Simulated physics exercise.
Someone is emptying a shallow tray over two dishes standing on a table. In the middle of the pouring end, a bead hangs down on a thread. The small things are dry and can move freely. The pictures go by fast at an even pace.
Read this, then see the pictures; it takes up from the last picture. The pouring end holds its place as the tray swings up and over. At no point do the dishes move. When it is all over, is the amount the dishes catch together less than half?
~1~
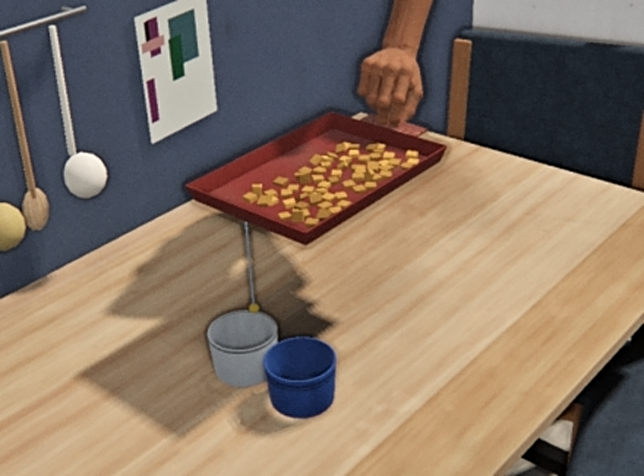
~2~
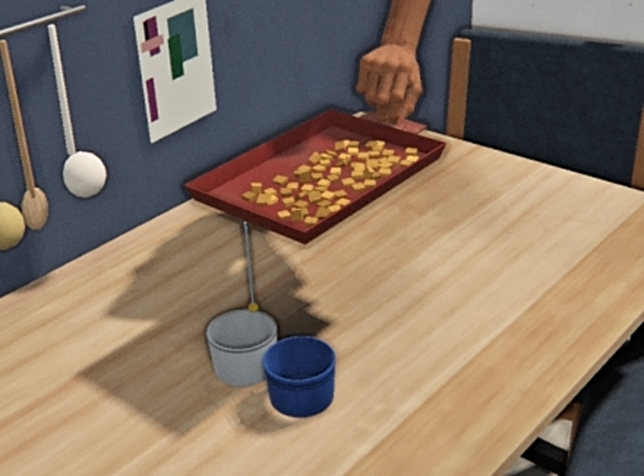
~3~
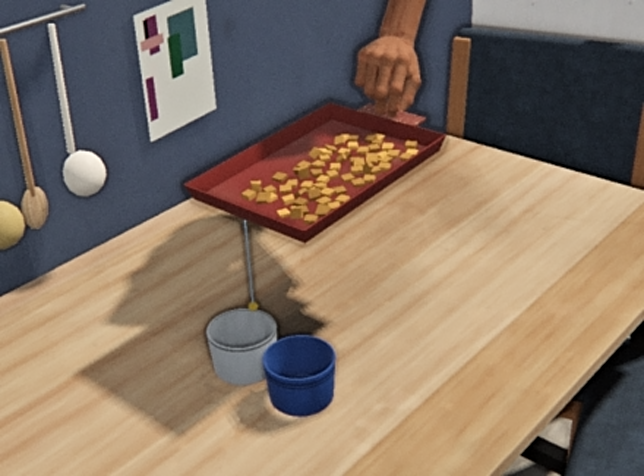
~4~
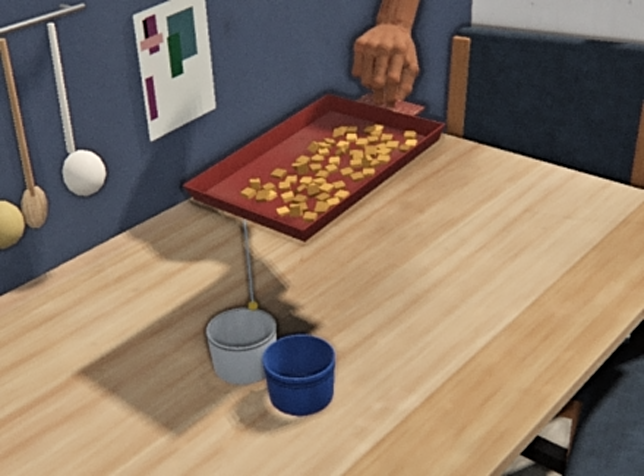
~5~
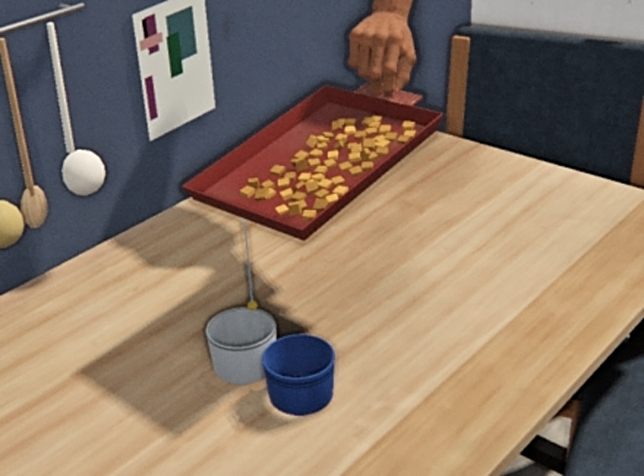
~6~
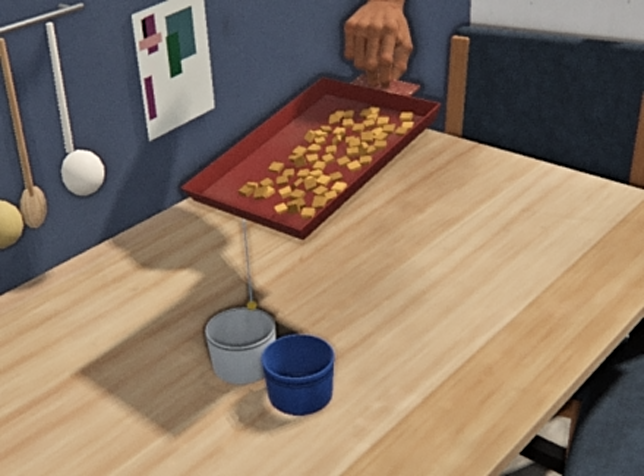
Yes, mostly spilled.
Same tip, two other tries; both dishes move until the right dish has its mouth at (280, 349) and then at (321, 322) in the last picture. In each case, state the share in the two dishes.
The first try gives 50 per cent, the second 0 per cent.
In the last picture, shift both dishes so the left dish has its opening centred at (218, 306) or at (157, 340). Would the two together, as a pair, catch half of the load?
Taking the places in turn, it's shy of half and then shy of half.
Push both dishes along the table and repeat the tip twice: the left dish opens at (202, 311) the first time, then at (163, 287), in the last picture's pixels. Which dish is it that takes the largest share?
It comes out as the one to the left in the first try and the one to the right in the second.
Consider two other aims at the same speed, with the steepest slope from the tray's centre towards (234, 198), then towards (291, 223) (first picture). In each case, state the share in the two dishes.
Shares, approx.: 0 %, then 80 %.
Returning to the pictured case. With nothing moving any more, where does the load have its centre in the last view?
I'd place the middle at about (212, 363).
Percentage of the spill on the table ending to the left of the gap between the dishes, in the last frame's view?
About 100 per cent.
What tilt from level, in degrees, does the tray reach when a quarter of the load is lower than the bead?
Angle: Approx. 100 degrees.
Just after the last frame, tray tipped steeply; every one on the tray.
A moment on, tray tipped right over; the larger part on the tray; just a few outside both; about a tenth in the air.
Further on, tray tipped past a quarter turn; just a few in the right dish; roughly a third in the left dish; roughly two thirds outside both.
When it is over, tray tipped past a quarter turn; just a few in the right dish; roughly a third in the left dish; roughly two thirds outside both.
